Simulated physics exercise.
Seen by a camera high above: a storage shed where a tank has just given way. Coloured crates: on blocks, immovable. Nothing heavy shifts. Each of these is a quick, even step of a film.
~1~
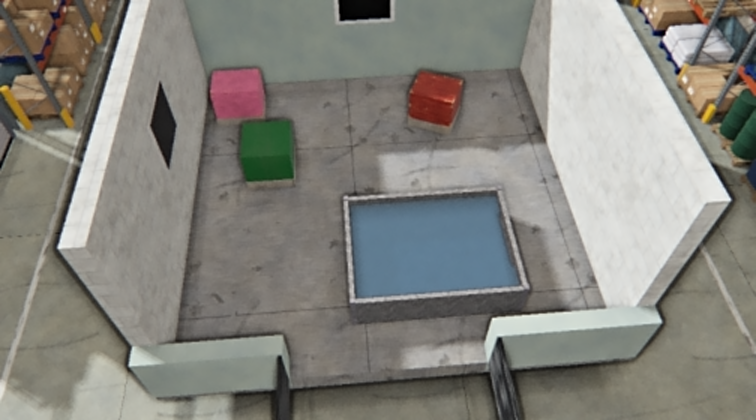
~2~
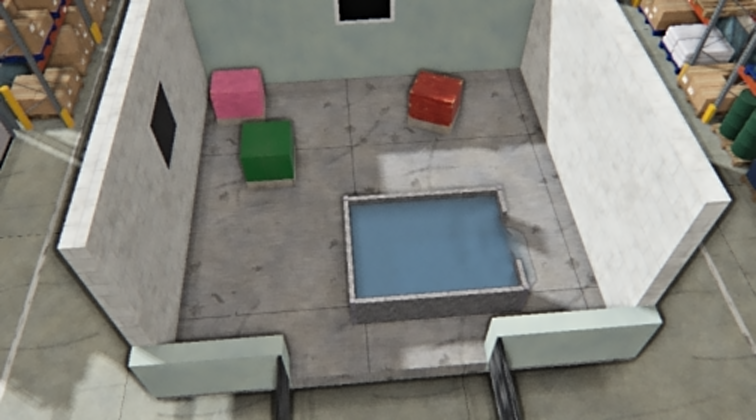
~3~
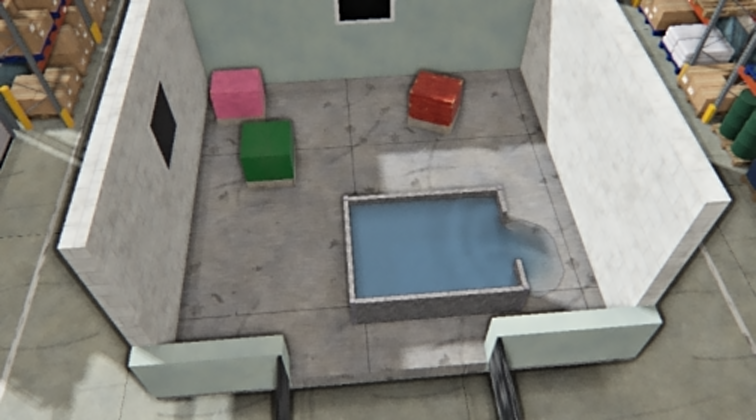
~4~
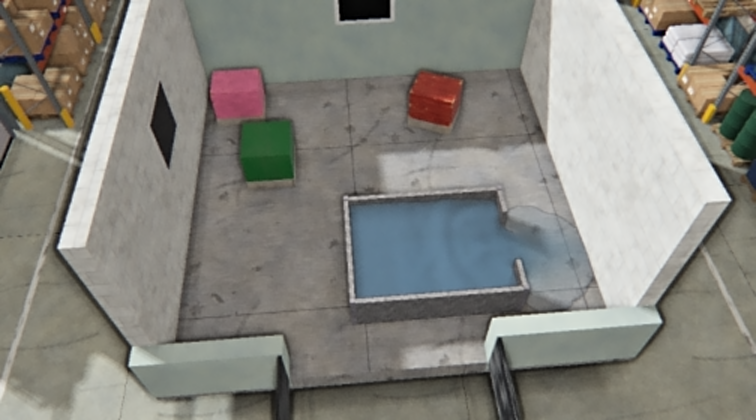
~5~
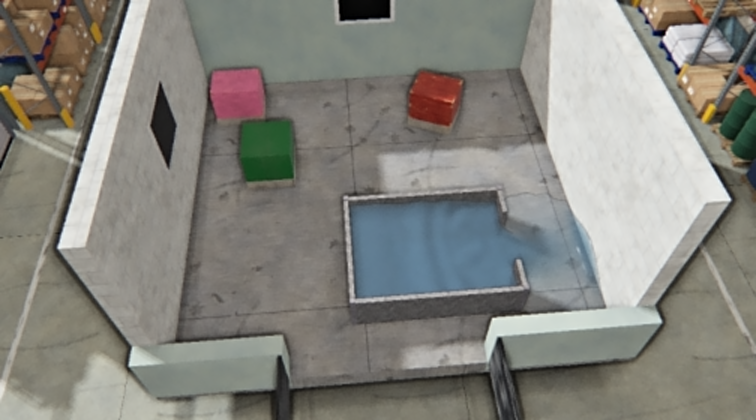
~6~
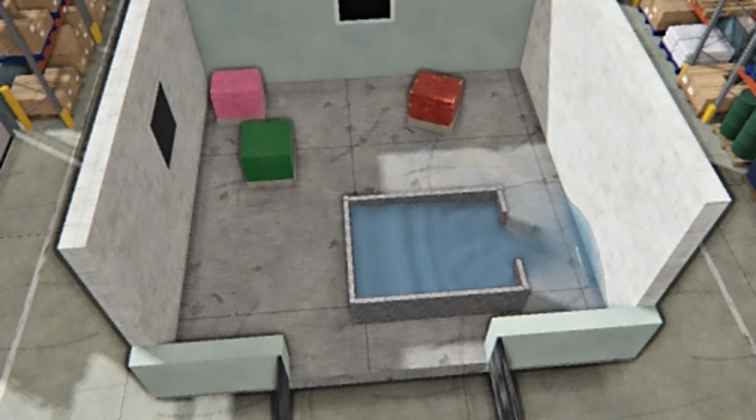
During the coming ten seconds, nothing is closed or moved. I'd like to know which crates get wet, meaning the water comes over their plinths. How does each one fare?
The red crate does not get wet. The pink crate does not get wet. The green crate does not get wet.
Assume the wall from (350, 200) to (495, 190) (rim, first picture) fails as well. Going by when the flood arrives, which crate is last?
My pick is the one in pink.
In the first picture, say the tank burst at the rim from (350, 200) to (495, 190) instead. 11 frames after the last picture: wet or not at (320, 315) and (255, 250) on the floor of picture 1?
Untouched, untouched.
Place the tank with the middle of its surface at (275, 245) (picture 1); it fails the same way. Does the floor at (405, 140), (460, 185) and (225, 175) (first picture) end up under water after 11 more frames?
As listed: No water, awash, not flooded.
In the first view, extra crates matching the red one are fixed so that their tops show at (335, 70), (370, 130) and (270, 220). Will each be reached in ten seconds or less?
Going in order, the first crate remains untouched, the second remains untouched, while the third remains untouched.
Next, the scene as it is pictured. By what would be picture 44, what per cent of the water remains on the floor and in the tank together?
That comes to around 90 in a hundred.
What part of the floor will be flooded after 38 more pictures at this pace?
About 70 percent.
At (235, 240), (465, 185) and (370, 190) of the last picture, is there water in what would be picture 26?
First spared, second inundated, third spared.
A moment on, water covers 10 % of the floor; the red crate not reached, the pink crate not reached, the green crate not reached.
Next, water covers 25 % of the floor; the red crate water round its plinth, the pink crate not reached, the green crate not reached.
Then, water covers 45 % of the floor; the red crate water round its plinth, the pink crate not reached, the green crate not reached.
Later, water covers 70 % of the floor; the red crate water round its plinth, the pink crate water round its plinth, the green crate water round its plinth.
In the end, water covers 95 % of the floor; the red crate stayed above the water, the pink crate stayed above the water, the green crate stayed above the water.
